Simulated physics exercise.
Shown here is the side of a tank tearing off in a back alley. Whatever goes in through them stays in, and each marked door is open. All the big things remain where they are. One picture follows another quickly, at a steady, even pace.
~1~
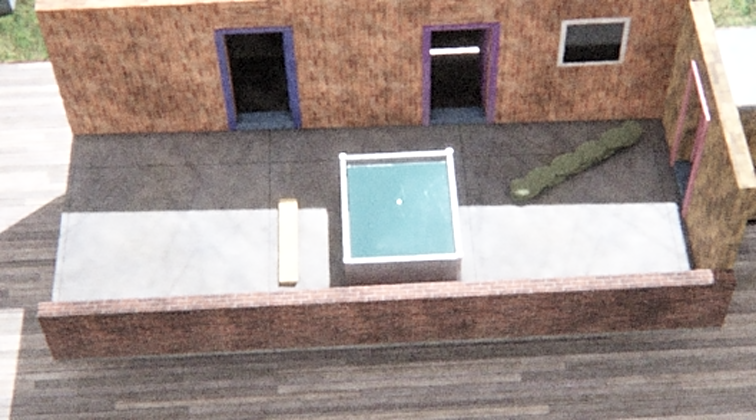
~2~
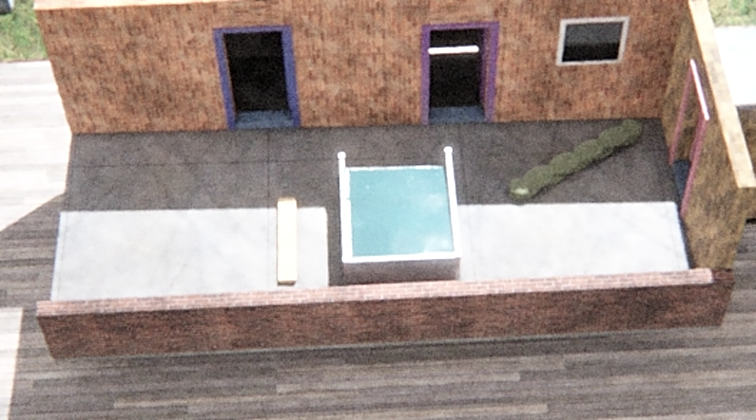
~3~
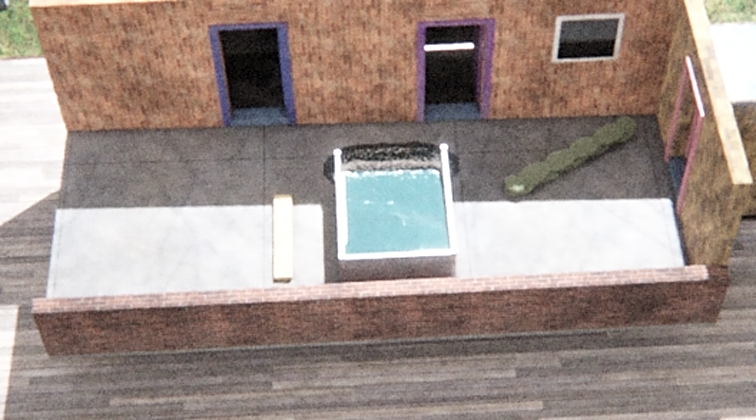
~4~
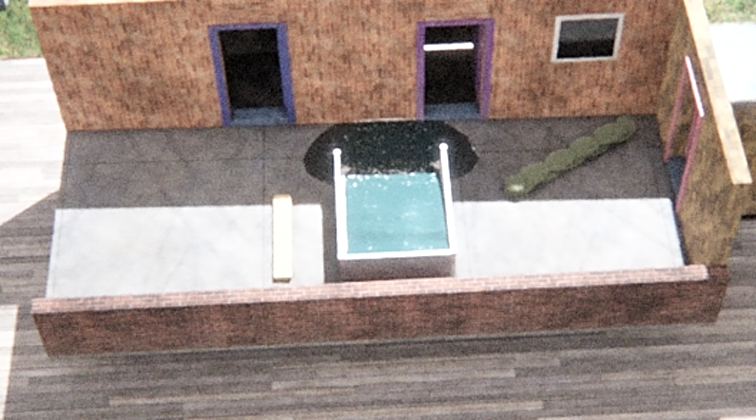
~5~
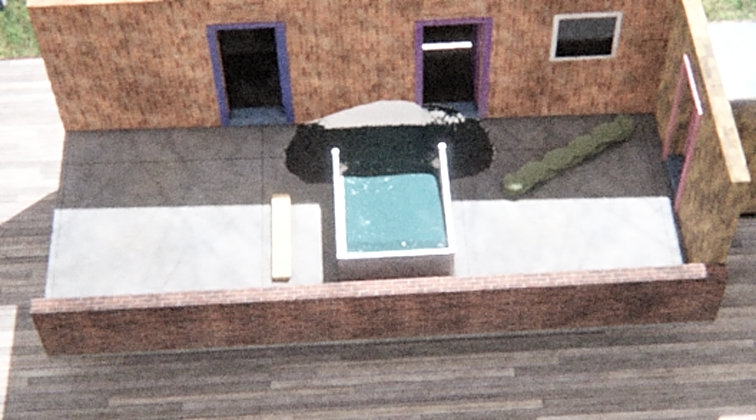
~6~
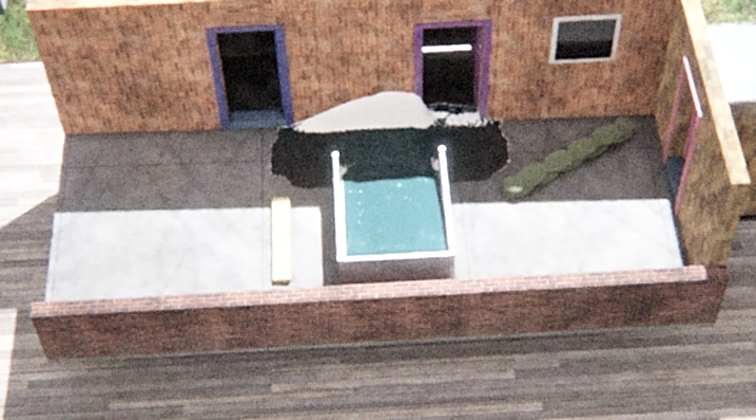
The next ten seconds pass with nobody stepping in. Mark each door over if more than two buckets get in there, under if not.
Purple door: Over, blue door: Under, pink door: Under.
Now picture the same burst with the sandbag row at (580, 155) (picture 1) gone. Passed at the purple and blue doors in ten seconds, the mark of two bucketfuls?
First purple door runs past it, then blue door keeps within bounds.
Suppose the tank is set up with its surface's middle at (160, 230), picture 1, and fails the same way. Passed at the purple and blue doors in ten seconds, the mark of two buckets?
So here's how it goes: Purple comes up short, and blue clears the threshold.
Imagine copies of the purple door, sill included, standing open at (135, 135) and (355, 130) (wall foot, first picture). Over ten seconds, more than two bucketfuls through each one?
Per door: Within the limit; past the limit.
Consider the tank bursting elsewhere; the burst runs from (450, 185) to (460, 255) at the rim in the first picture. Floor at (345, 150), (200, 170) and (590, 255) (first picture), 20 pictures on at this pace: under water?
Taking the three spots as listed, they end up spared, spared and inundated.
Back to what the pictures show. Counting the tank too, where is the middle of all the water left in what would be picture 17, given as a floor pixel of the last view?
Centre: Close to (388, 176).
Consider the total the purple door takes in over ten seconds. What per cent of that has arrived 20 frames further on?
Roughly 95 percent.
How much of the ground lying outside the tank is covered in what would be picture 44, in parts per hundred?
Estimated share: About 80 %.
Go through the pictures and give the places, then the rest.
In the first picture, still water in the open tank at (400, 209).
In the second picture, the front is at a hidden place, out from the gap on the open tank's far side.
In the third picture, water pours out on the open tank's far side and has run to (449, 157).
In the fourth picture, the front is at (433, 122), out from the gap on the open tank's far side.
In the fifth picture, the front is at (474, 123), out from the gap on the open tank's far side.
In the sixth picture, water pours out on the open tank's far side and has run to (496, 122).
A moment on, water covers 15 % of the floor; the purple door over two buckets in, the blue door wet at the sill, nothing in, the pink door not reached.
Next, water covers 30 % of the floor; the purple door far over two buckets in, the blue door wet at the sill, nothing in, the pink door not reached.
Then, water covers 60 % of the floor; the purple door far over two buckets in, the blue door wet at the sill, nothing in, the pink door wet at the sill, nothing in.
Later, water covers 80 % of the floor; the purple door far over two buckets in, the blue door wet at the sill, nothing in, the pink door wet at the sill, nothing in.
In the end, water covers 70 % of the floor; the purple door far over two buckets in, the blue door wet at the sill, nothing in, the pink door wet at the sill, nothing in.
